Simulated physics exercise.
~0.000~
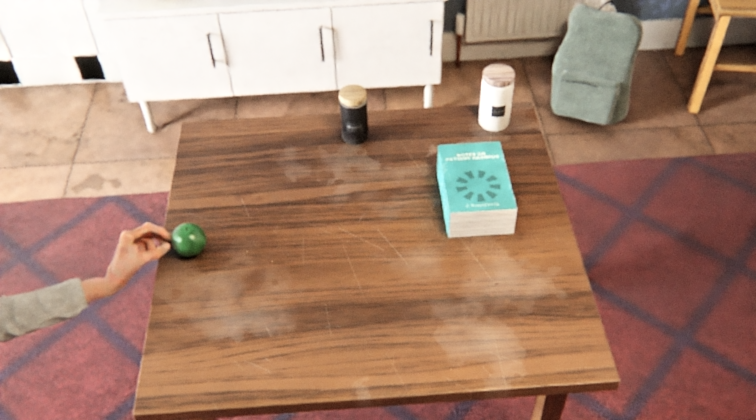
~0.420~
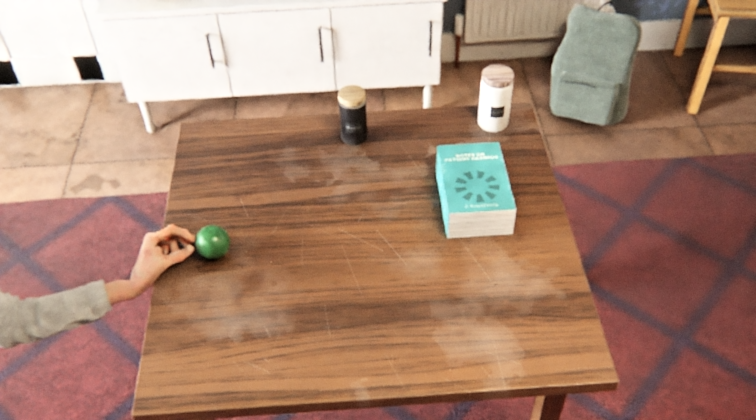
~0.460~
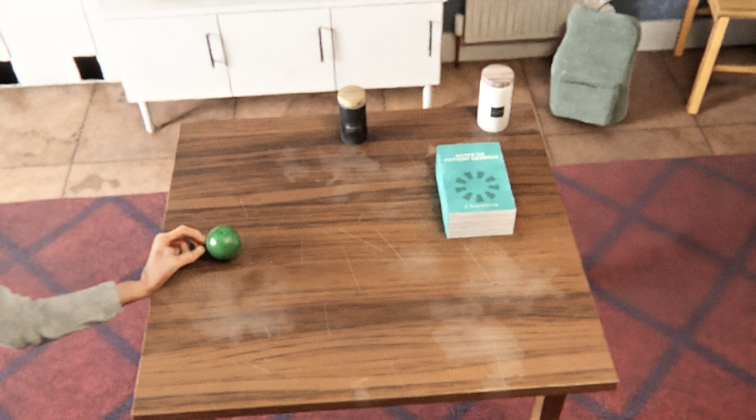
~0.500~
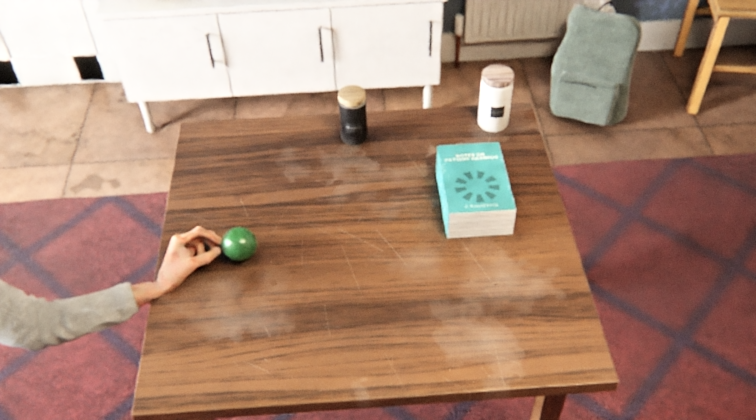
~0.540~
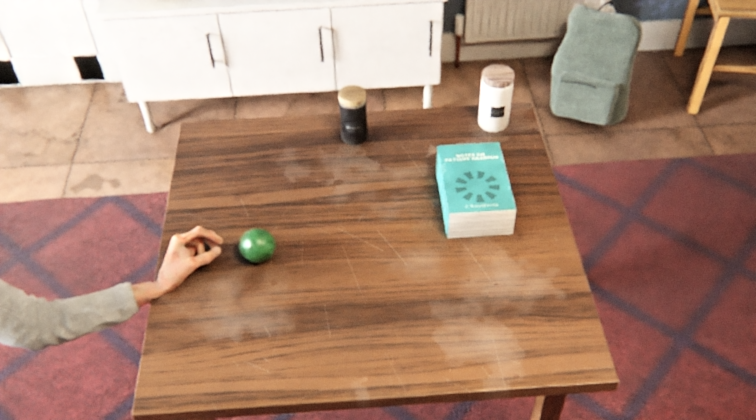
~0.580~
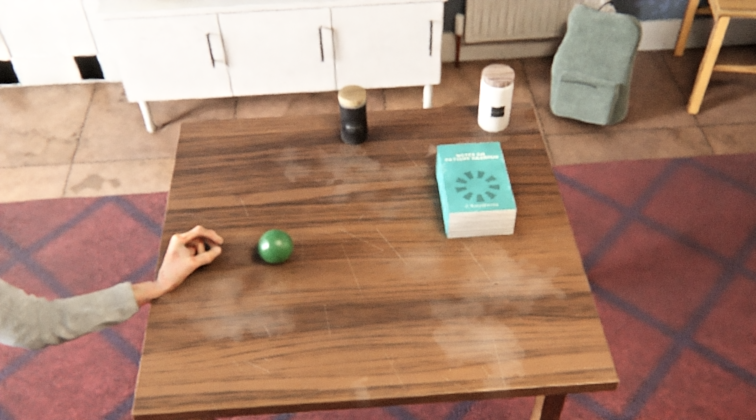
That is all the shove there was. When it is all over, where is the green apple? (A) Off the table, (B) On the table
Off the table.
After 0.98 s, green apple rolled well along near (455, 260).
After 1.48 s, green apple now off the table.
By the end (1.9 s), off the table, green apple.
